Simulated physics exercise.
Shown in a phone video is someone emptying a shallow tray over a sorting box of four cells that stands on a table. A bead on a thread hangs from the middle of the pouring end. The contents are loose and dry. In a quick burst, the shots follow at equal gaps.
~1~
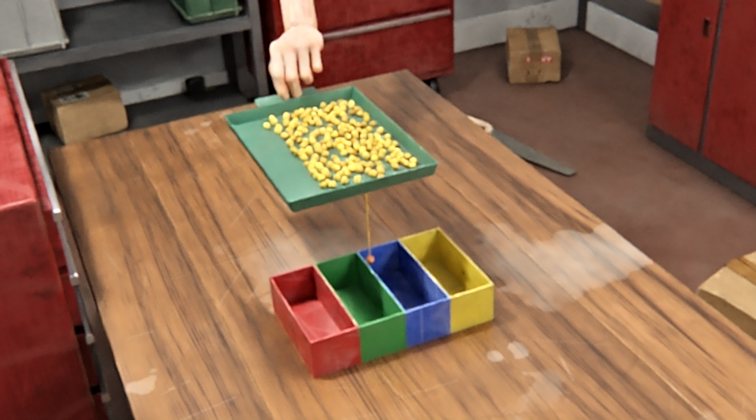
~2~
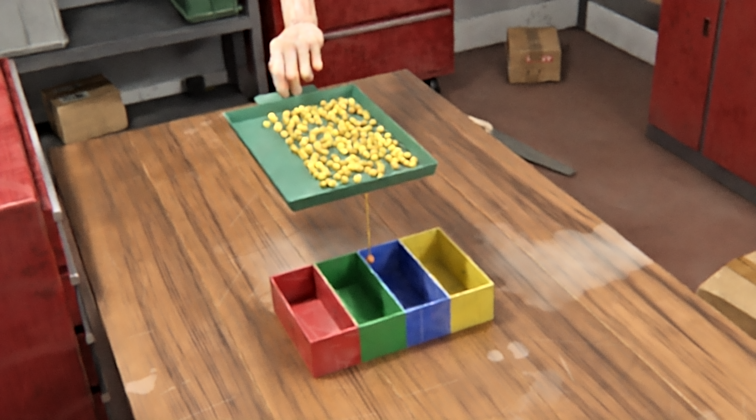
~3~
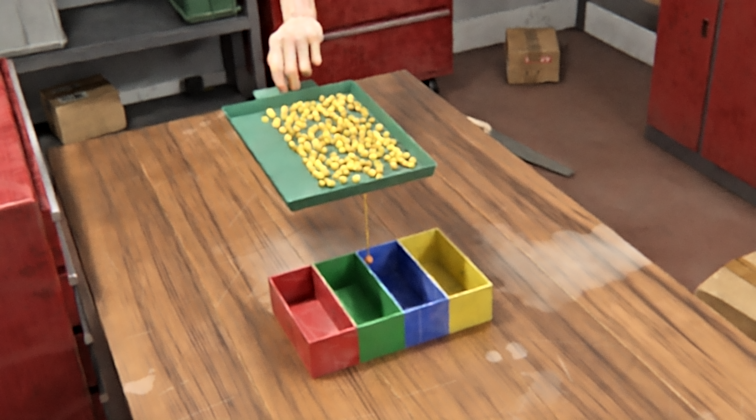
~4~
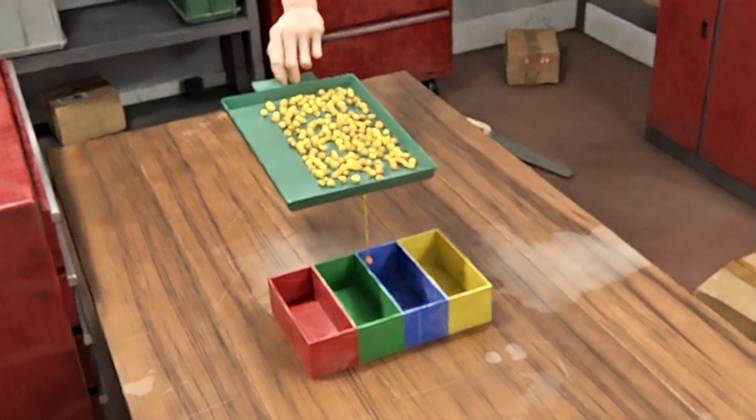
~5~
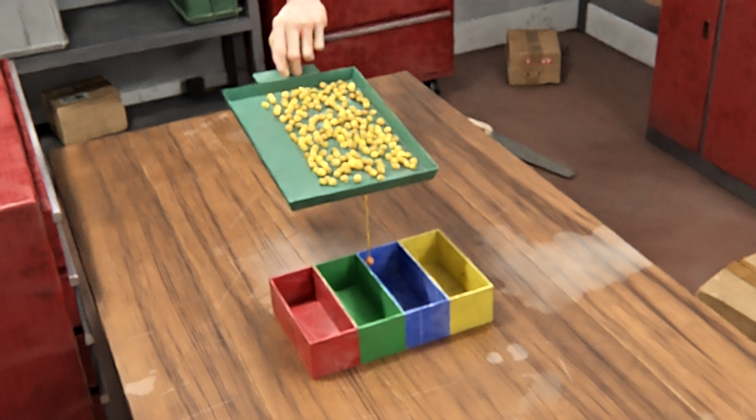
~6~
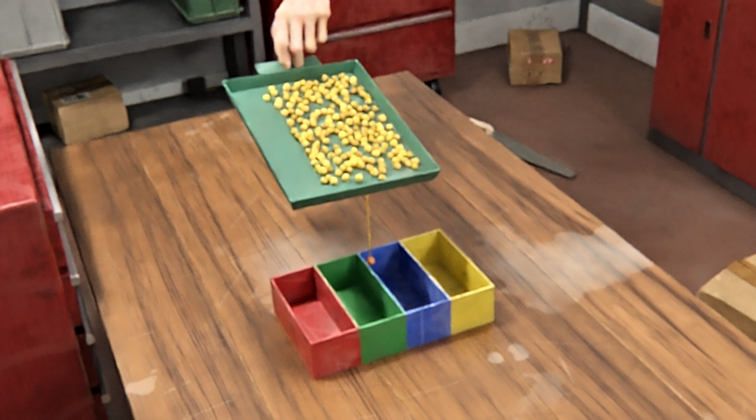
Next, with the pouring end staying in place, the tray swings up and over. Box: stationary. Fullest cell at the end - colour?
Yellow.
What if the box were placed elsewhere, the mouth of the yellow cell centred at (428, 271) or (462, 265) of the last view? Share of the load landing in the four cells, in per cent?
First case around 80 %, second case around 100 %.
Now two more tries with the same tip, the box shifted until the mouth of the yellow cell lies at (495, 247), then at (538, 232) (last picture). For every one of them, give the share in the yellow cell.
0 %, 0 %.
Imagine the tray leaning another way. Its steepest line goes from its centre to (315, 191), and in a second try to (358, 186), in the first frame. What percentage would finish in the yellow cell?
The first try would leave around 0 per cent there, the second around 20 per cent.
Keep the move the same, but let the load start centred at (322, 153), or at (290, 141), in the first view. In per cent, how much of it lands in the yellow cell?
Try 1: 40 %; try 2: 40 %.
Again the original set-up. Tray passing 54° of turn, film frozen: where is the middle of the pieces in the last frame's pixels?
I'd mark the middle close to (389, 147).
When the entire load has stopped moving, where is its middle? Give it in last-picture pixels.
(439, 308).
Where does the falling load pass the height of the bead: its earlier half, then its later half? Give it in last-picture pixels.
It goes through near (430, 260) first, then near (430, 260).
Just after the last frame, tray tipped steeply; almost all on the tray; just a few falling or outside the box.
A moment on, tray tipped right over; almost all on the tray; just a few in the yellow cell; just a few in the blue cell; just a few in the green cell; just a few falling or outside the box.
Further on, tray tipped past a quarter turn; roughly half in the yellow cell; roughly a third in the blue cell; about a tenth in the green cell; just a few in the red cell; just a few falling or outside the box.
When it is over, tray tipped past a quarter turn; roughly half in the yellow cell; roughly a third in the blue cell; about a tenth in the green cell; just a few in the red cell; just a few outside the box.
